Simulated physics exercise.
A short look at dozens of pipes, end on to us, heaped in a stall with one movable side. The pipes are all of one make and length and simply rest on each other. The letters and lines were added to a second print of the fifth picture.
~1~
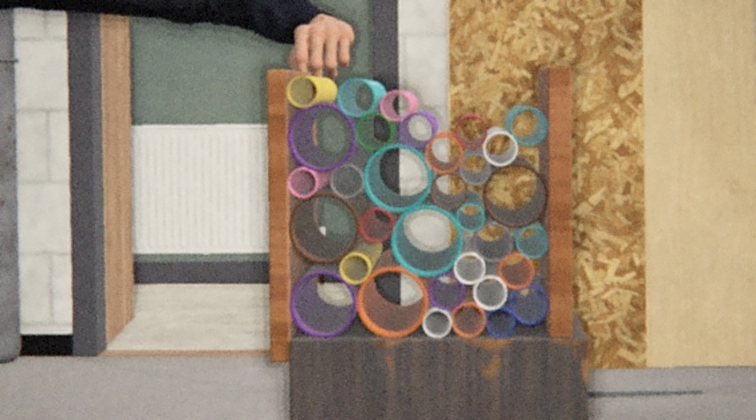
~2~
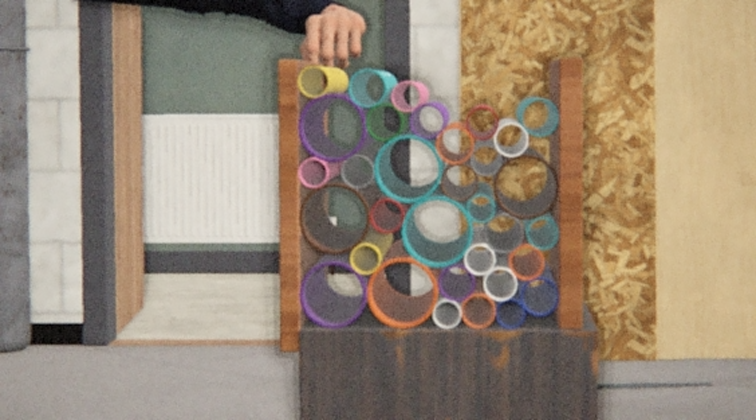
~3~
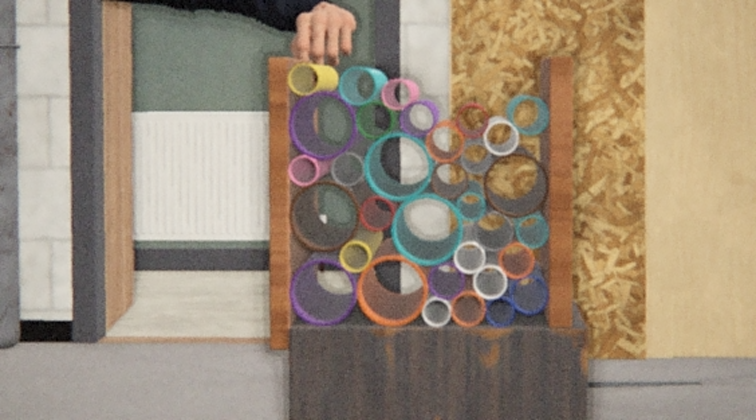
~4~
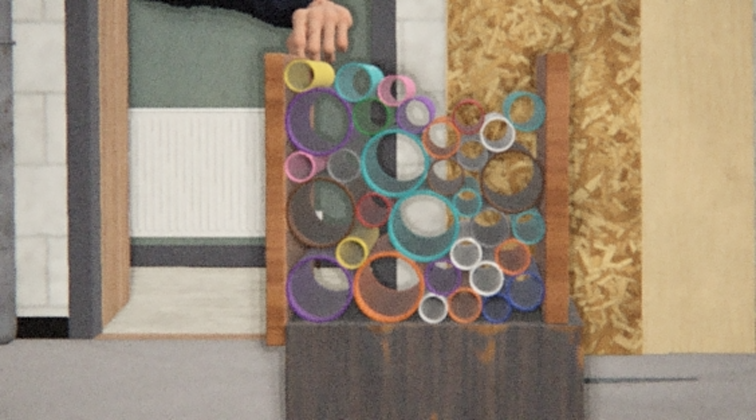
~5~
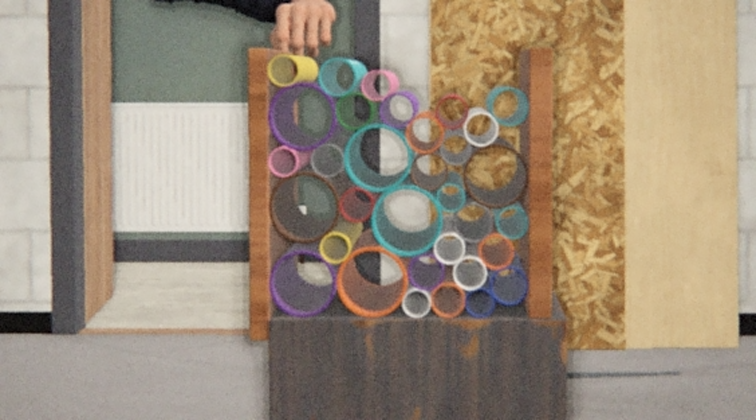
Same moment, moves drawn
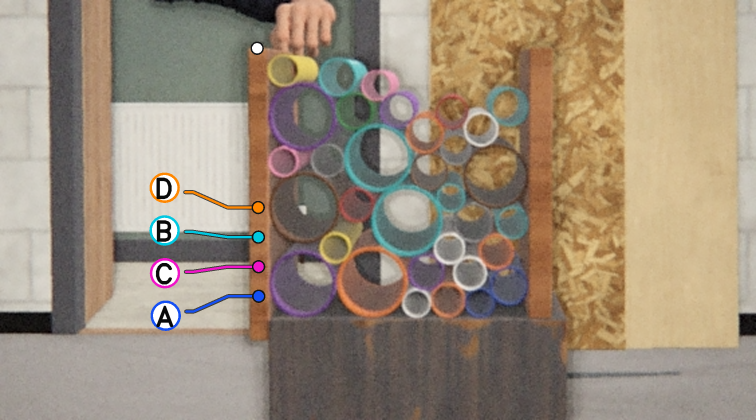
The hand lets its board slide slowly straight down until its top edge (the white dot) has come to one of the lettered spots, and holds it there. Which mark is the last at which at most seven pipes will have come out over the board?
Slide it to B.
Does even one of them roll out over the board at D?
At D: Yes.
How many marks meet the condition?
Two of the four.
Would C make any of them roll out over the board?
Yes.
On the copy, A at (258, 296); B at (258, 237); C at (258, 266); D at (258, 207); the white dot at (257, 48).
On B. First, top of the board (268, 133).
Then, top of the board (269, 228).
Finally, top of the board (269, 237), five out over the board.
By contrast, A more than seven out over the board; C more than seven out over the board; D about four out over the board.
